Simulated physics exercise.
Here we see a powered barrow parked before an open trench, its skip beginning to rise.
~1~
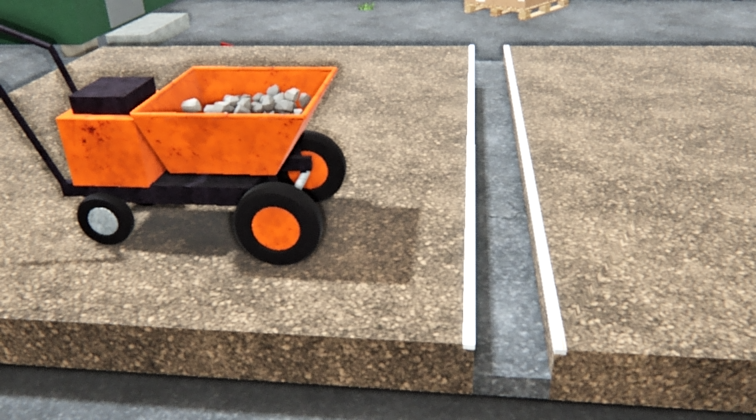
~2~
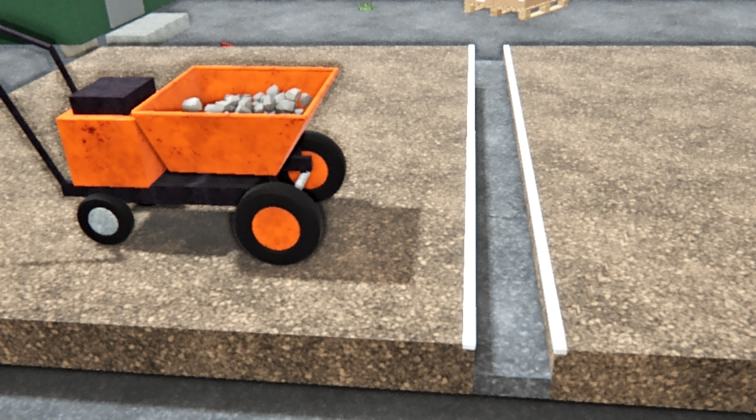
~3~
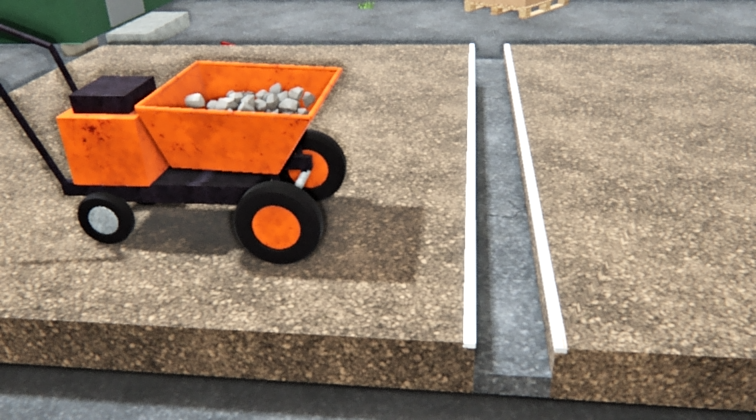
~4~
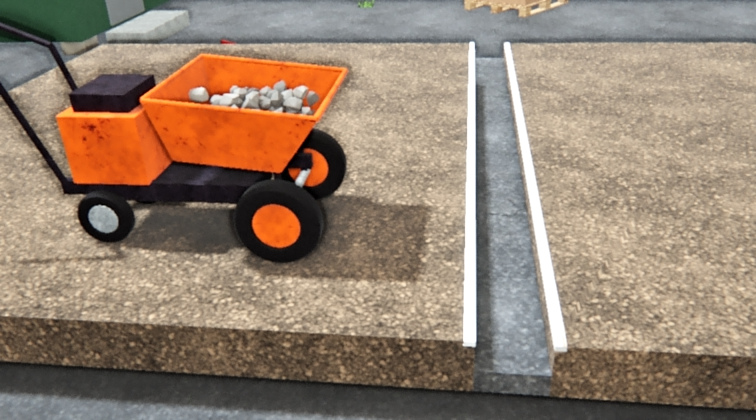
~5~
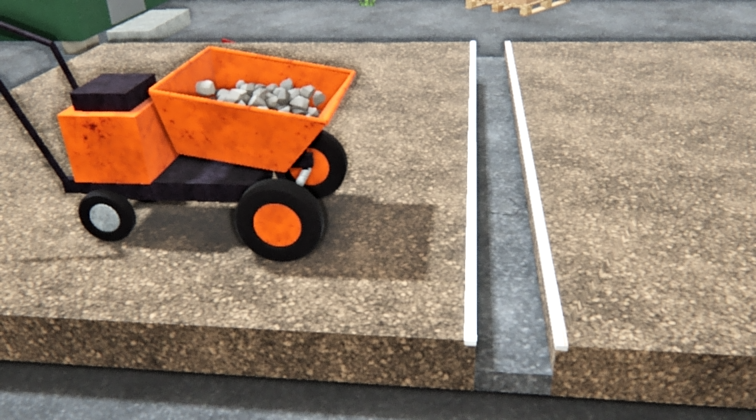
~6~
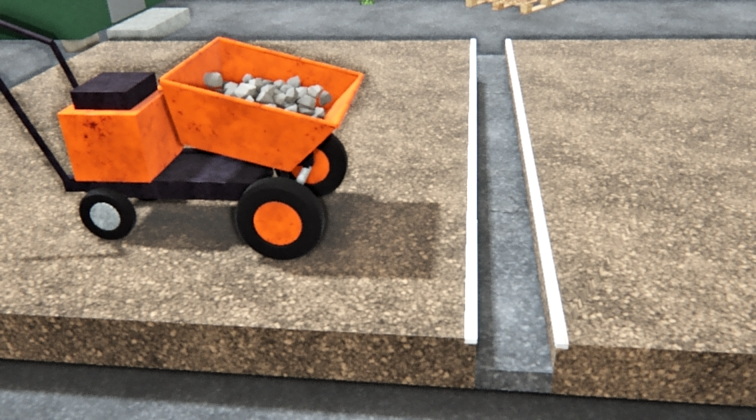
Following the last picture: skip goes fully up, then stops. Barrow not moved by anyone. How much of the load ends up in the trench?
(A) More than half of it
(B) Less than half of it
(B) Less than half of it.
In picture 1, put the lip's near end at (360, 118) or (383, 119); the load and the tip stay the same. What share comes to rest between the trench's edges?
Around 80 % the first time and around 90 % the second.
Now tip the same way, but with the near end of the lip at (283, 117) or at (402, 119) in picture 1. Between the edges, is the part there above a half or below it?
The lesser portion first, the greater portion second.
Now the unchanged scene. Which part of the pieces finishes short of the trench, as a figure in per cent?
Roughly 50 percent.
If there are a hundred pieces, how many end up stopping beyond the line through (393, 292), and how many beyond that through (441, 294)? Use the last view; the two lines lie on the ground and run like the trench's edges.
Around 70 in a hundred for the first, 30 in a hundred for the second.
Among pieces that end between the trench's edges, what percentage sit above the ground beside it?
I'd put it near 0 in a hundred.
Just after the last frame, skip tipped steeply; every one in the skip.
A moment on, skip tipped right over; almost all in the skip; about a tenth short of the trench.
Further on, skip tipped right over; roughly a third in the skip; roughly half short of the trench; about a tenth in or heaped over the trench.
When it is over, skip tipped right over; roughly a third in the skip; roughly half short of the trench; roughly a quarter in or heaped over the trench; not one beyond it.
